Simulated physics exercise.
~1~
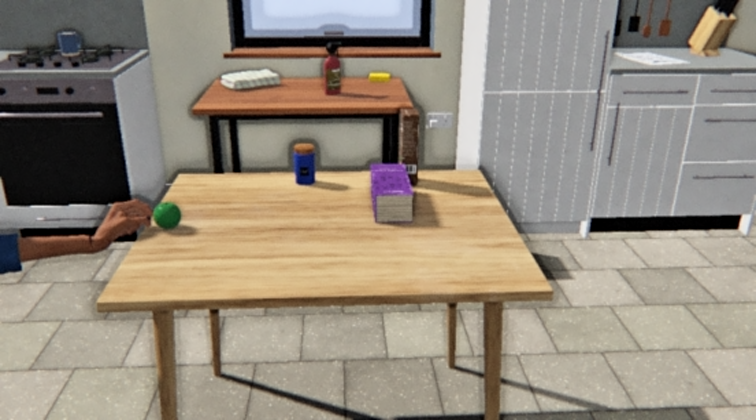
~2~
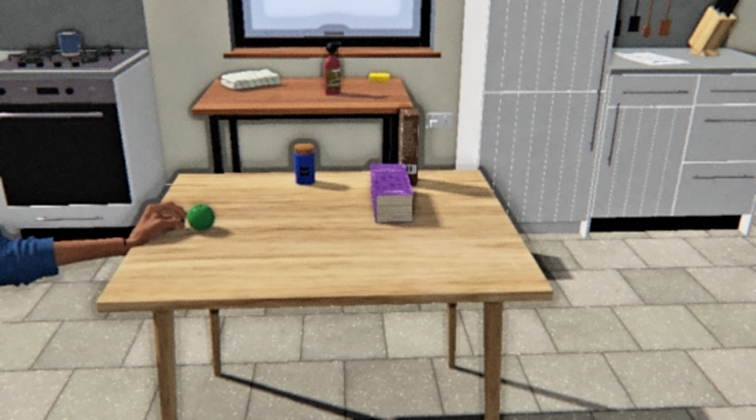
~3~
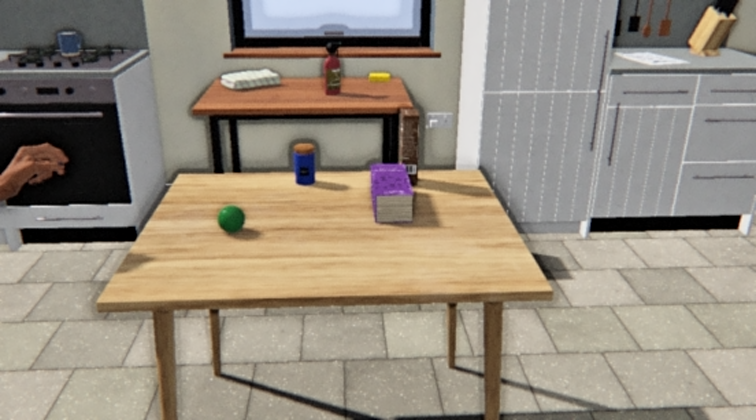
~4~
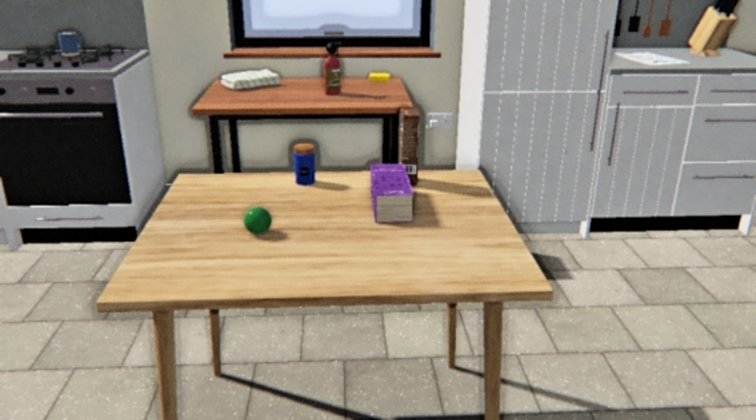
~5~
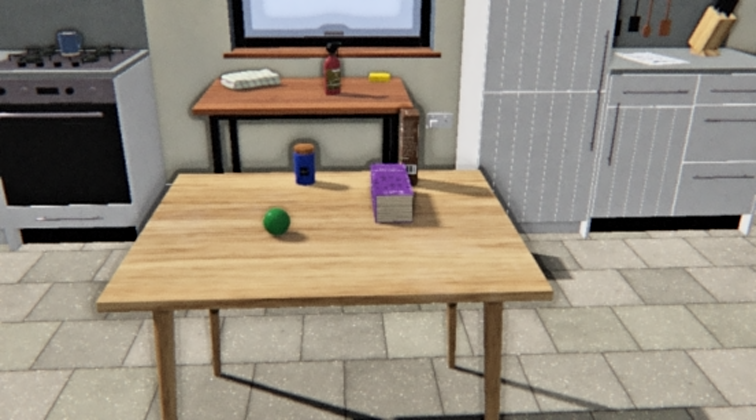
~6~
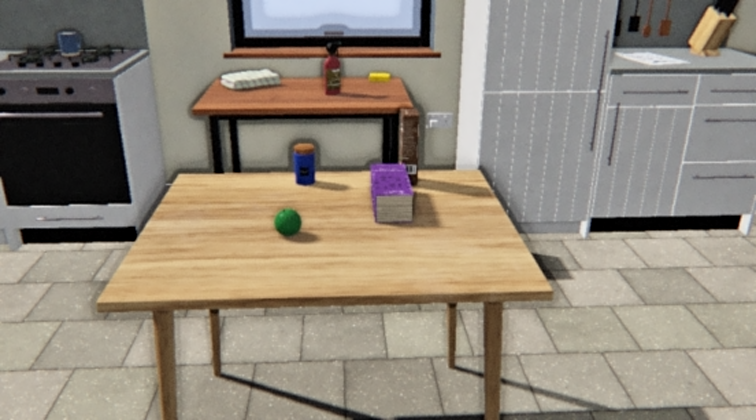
A green apple, pushed by a hand, rolls right across the table and slows near the middle.
